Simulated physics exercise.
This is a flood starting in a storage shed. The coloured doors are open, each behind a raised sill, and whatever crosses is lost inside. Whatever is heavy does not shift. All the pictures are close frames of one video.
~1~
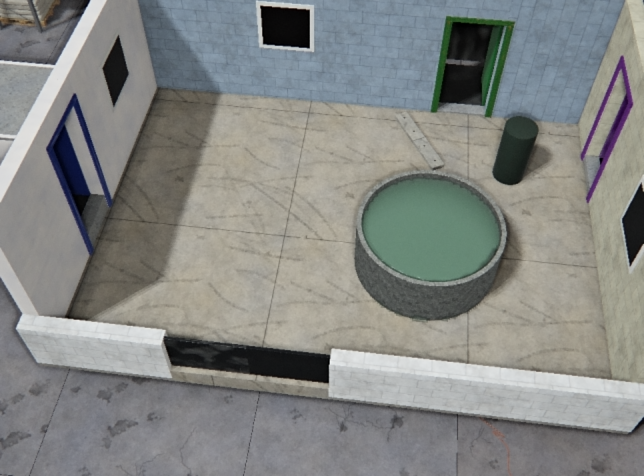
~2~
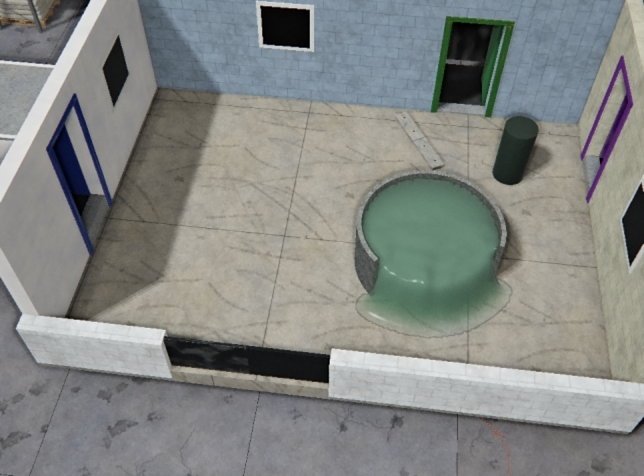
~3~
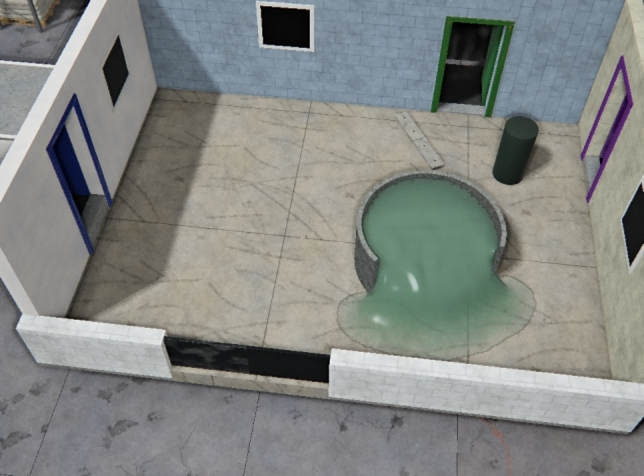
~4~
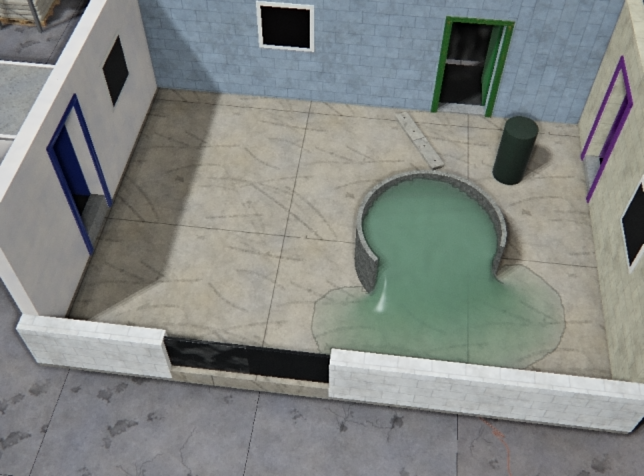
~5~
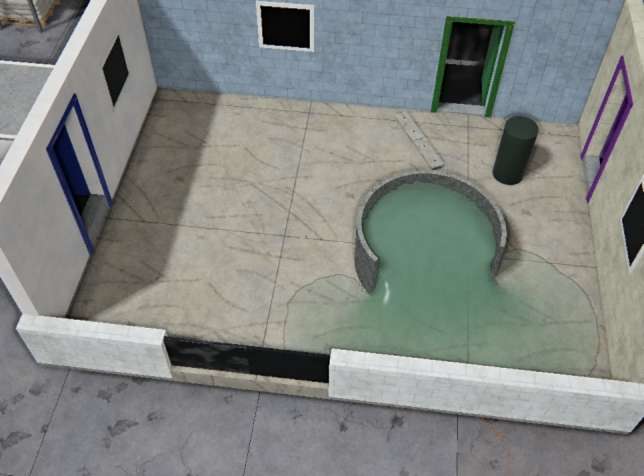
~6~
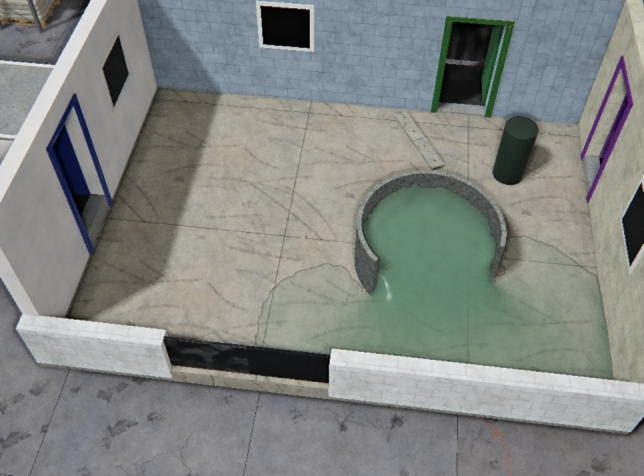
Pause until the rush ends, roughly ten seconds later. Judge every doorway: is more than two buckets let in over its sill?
My call: The blue door stays at two or fewer, the purple door stays at two or fewer, the green door goes past two.
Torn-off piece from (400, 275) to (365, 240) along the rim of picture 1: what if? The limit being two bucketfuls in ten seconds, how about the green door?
As for the green door, it stays below the mark.
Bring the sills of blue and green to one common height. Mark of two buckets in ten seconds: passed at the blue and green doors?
Then: The blue door exceeds the limit; the green door stays within the limit.
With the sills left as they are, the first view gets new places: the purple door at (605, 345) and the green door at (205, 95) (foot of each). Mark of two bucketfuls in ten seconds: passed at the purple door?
Note: Purple door breaks the limit.
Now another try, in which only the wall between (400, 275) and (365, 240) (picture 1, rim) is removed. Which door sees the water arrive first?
It's the blue one that is reached before the others.
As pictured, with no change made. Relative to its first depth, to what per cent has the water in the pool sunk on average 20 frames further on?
Estimate: Close to 14 %.
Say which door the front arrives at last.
It's the one in green.
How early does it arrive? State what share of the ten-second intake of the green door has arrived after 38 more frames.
My figure is 25 in a hundred.
A moment on, water covers 20 % of the floor; the blue door not reached, the purple door not reached, the green door not reached.
Next, water covers 35 % of the floor; the blue door not reached, the purple door wet at the sill, nothing in, the green door not reached.
Then, water covers 65 % of the floor; the blue door wet at the sill, nothing in, the purple door wet at the sill, nothing in, the green door wet at the sill, nothing in.
Later, water covers 95 % of the floor; the blue door wet at the sill, nothing in, the purple door under two buckets in, the green door over two buckets in.
In the end, water covers 95 % of the floor; the blue door wet at the sill, nothing in, the purple door under two buckets in, the green door far over two buckets in.
